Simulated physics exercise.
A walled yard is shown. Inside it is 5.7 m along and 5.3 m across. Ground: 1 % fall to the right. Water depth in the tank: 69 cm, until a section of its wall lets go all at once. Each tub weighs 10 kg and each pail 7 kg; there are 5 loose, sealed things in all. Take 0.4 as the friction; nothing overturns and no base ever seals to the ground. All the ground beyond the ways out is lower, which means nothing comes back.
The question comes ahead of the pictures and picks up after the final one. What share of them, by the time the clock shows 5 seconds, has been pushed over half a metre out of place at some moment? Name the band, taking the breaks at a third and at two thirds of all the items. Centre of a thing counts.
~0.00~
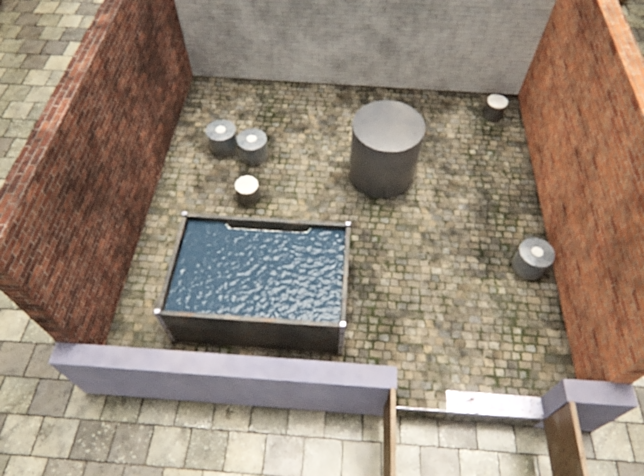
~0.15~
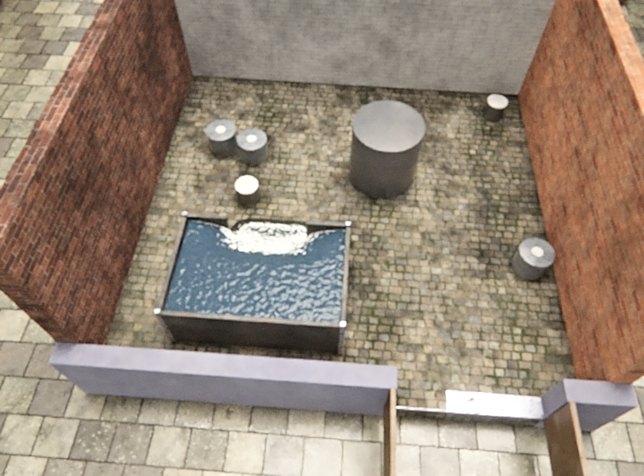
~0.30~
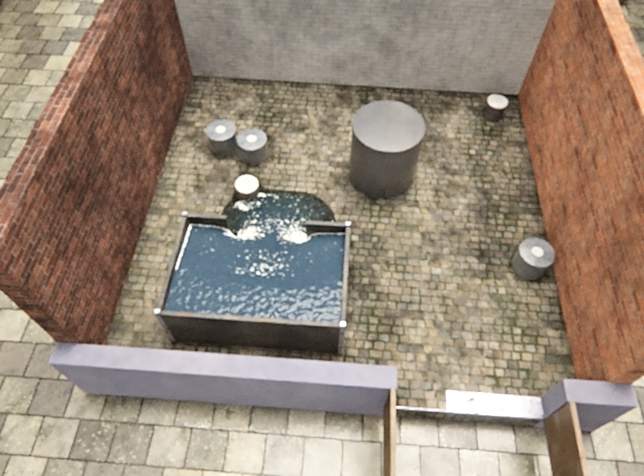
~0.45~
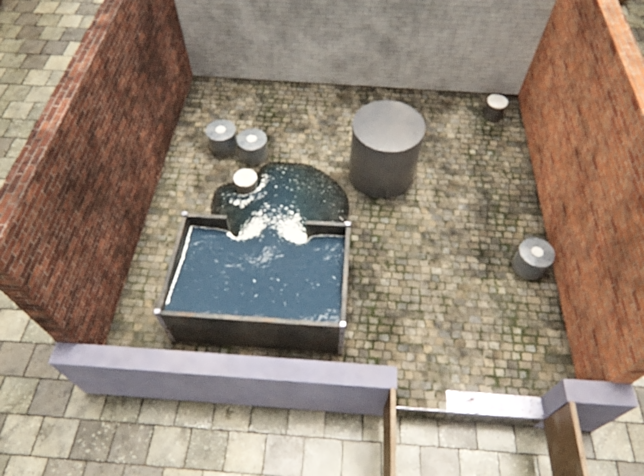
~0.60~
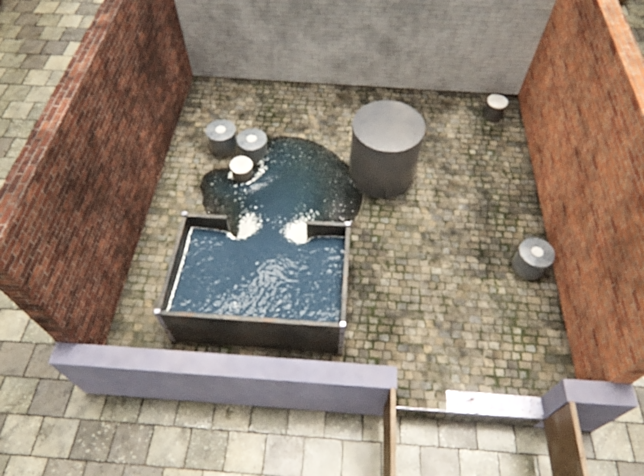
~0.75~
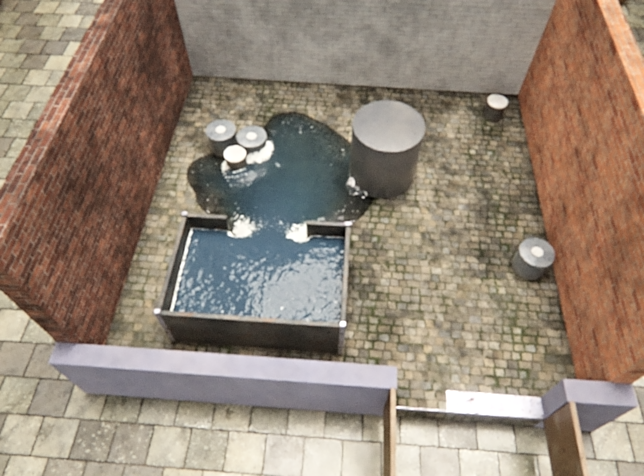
The fraction climbs to two thirds or higher.
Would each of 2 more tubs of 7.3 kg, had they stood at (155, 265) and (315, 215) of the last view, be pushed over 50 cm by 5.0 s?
Result, in sequence: Not exceeded / exceeded.
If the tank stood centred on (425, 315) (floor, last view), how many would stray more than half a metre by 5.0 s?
Then the count would be 2.
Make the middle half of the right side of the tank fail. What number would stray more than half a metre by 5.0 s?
Count: 2.
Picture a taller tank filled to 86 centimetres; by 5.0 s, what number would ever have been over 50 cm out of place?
Then the count would be 5.
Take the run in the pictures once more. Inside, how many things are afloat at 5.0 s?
The count is 3.
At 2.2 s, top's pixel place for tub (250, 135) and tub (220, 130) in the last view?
Somewhere around (221, 61) and (196, 70).
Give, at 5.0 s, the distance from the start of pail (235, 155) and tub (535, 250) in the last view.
Going in order, that's 100 cm for one and 50 cm for the other.
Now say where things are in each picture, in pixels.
In the first picture, a pail at (246, 185), on the bottom; a tub at (251, 139), on the bottom; 2.6 m2 under water; 0 of 5 have shifted.
In the second picture, a pail at (246, 185) rests on the ground; a tub at (251, 139) rests on the ground; water covers 3.2 m2; 0 of 5 have shifted.
In the third picture, a pail at (246, 184), on the bottom; a tub at (251, 139), on the bottom; 4.0 m2 under water; 0 of 5 have shifted.
In the fourth picture, a pail at (245, 177), on the bottom, 14 cm from its start; a tub at (251, 139), on the bottom; 4.9 m2 under water; 1 of 5 have shifted.
In the fifth picture, a pail at (241, 165), on the bottom, 39 cm from its start; a tub at (251, 139) rests on the ground; 6.0 m2 under water; 1 of 5 have shifted.
In the sixth picture, a pail at (235, 154) rests on the ground, 64 cm from its start; a tub at (251, 136) rests on the ground, 6 cm from its start; water covers 7.2 m2; 2 of 5 have shifted.
After 1.1 s 2 of 5 are over 50 cm from their spots; 1 afloat.
After 2.2 s 3 of 5 are over 50 cm from their spots; 3 afloat.
After 3.5 s 4 of 5 are over 50 cm from their spots; 4 afloat.
After 5.0 s 5 of 5 are over 50 cm from their spots, and 5 have been at some point; 3 afloat.
